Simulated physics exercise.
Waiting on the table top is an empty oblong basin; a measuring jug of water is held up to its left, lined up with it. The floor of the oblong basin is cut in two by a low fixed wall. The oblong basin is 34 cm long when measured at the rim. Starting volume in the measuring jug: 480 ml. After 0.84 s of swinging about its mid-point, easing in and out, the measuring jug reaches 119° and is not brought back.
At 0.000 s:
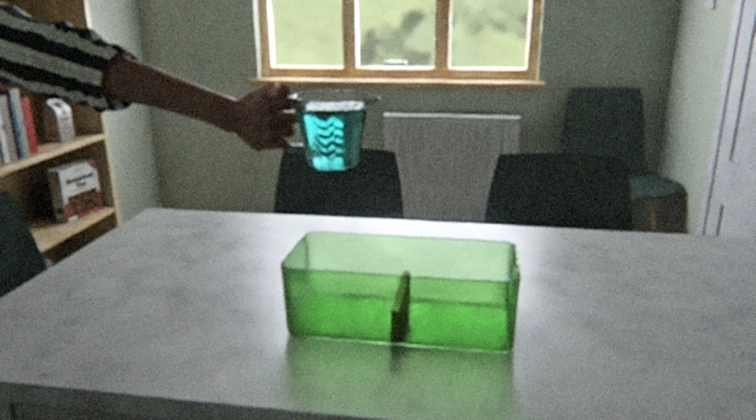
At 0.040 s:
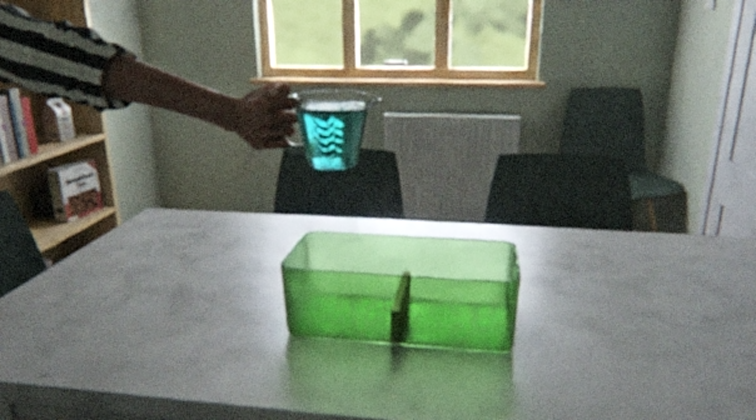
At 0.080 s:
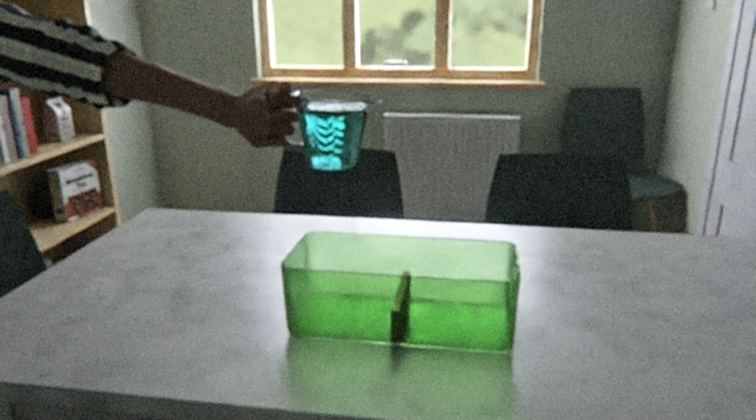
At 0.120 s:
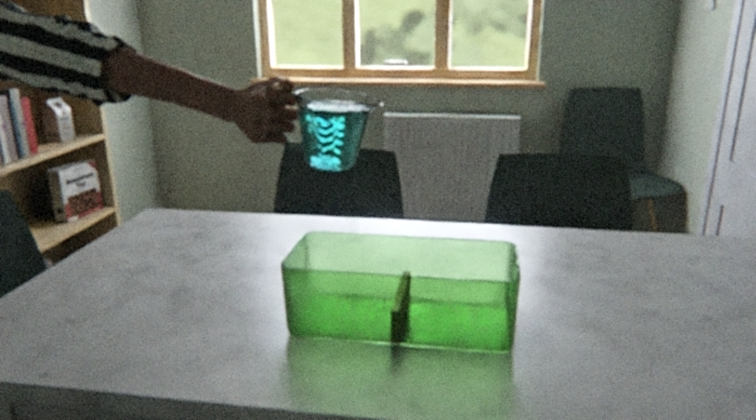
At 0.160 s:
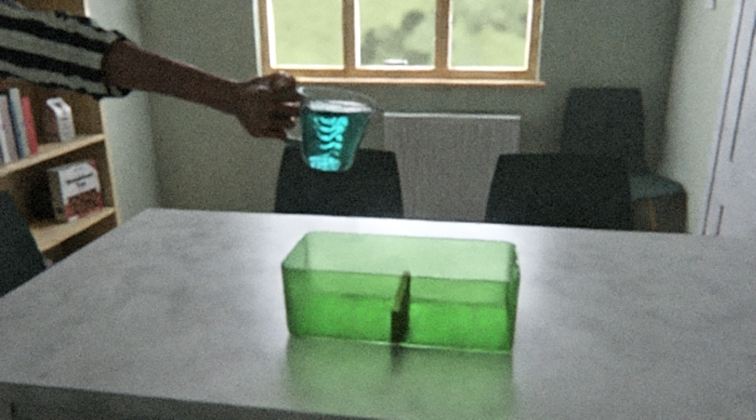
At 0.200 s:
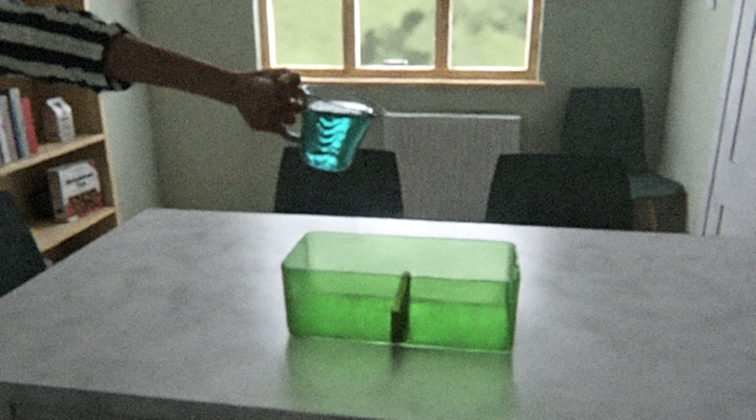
In a room with a window and bookshelf, an empty green oblong basin with a low divider sits on a table while a hand holds a measuring jug of blue water upright above it. The hand slowly tilts the jug slightly to the right, and the water stays inside.
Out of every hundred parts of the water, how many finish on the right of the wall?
About 77 in every hundred.
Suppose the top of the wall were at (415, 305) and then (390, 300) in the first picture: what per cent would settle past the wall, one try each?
Result: 50 per cent, then 85 per cent.
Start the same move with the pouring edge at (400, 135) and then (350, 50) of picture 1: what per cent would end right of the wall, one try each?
90 in a hundred, followed by 45 in a hundred.
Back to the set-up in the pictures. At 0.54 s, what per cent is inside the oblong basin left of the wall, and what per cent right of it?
I'd say some 0 on the left and some 12 on the right.
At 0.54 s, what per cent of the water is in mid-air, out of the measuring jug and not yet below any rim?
My guess is roughly 36 %.
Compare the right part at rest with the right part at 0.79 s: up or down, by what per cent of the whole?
Change in share is positive, near 3 percent.
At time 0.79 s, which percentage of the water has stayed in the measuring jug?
Remaining share: Approx. 2 %.
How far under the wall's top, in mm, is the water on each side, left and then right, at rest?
About 48 mm on the left, about 36 mm on the right.
Then, 0.54 s in, the tilt is 86° and 53 per cent is still to pour, 0 is left of the wall and 11 right of it.
Then, 0.79 s in, the tilt is 118° and 2 per cent is still to pour, 10 is left of the wall and 74 right of it.
Then, 1.05 s in, the tilt is 119° and 0 per cent is still to pour, 20 is left of the wall and 77 right of it.
Then, 1.34 s in, the tilt is 119° and 0 per cent is still to pour, 20 is left of the wall and 77 right of it.
Finally, 20 per cent lies left of the wall, 77 right of it and 3 outside.
